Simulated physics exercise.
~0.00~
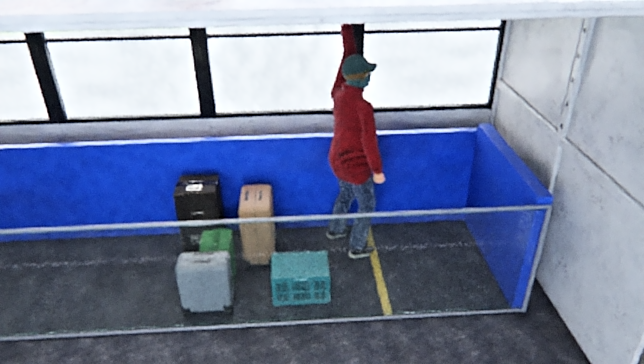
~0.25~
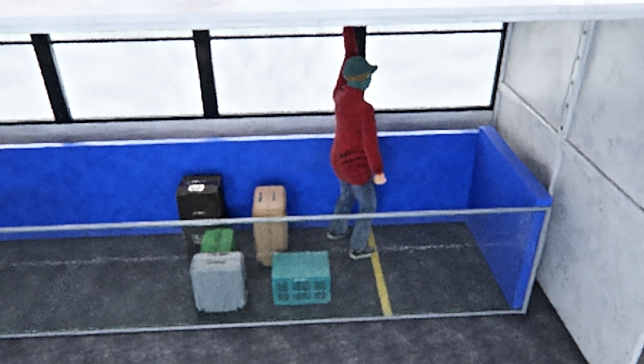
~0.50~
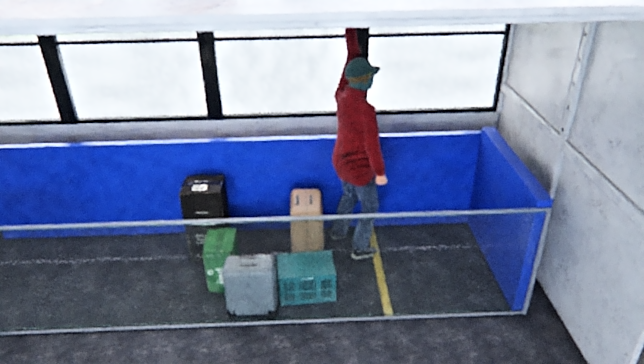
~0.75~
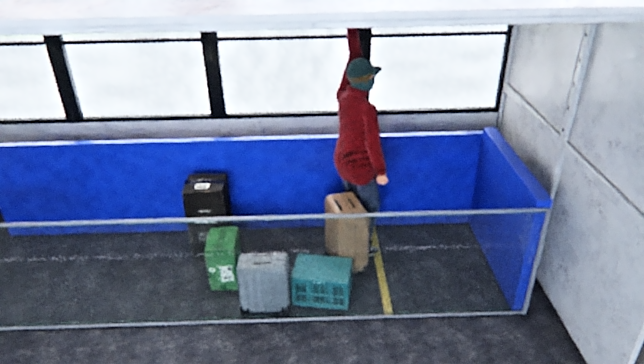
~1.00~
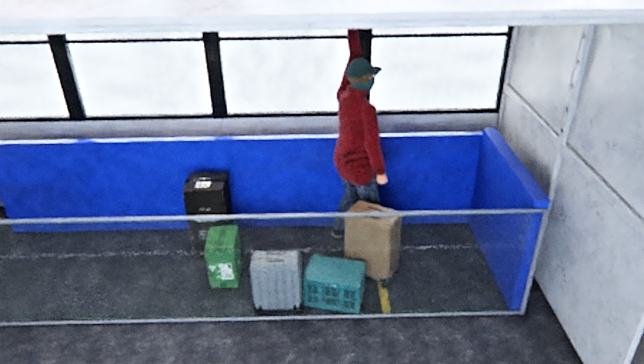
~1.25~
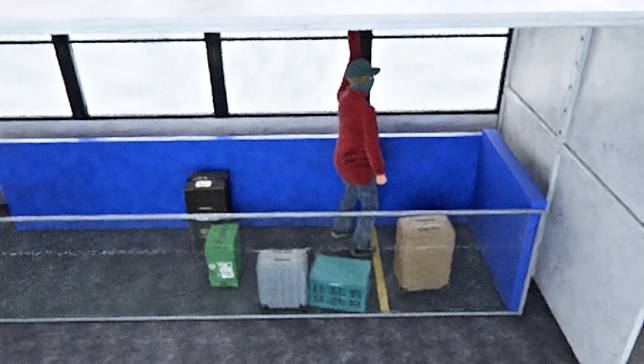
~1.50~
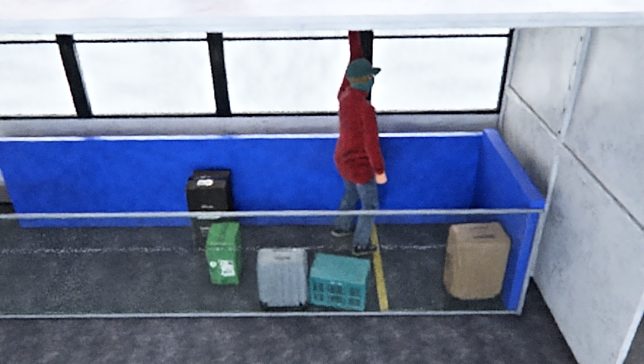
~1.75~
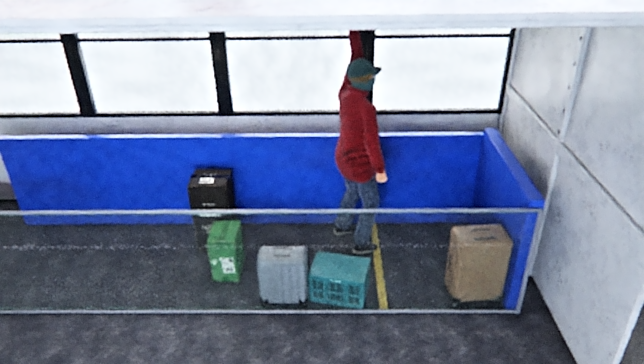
In the video, a person in a red jacket stands with an arm raised among luggage as a brown case, grey case and teal crate slide right; the brown case crosses the yellow line and stops near the blue end wall, while the others stay short of it.
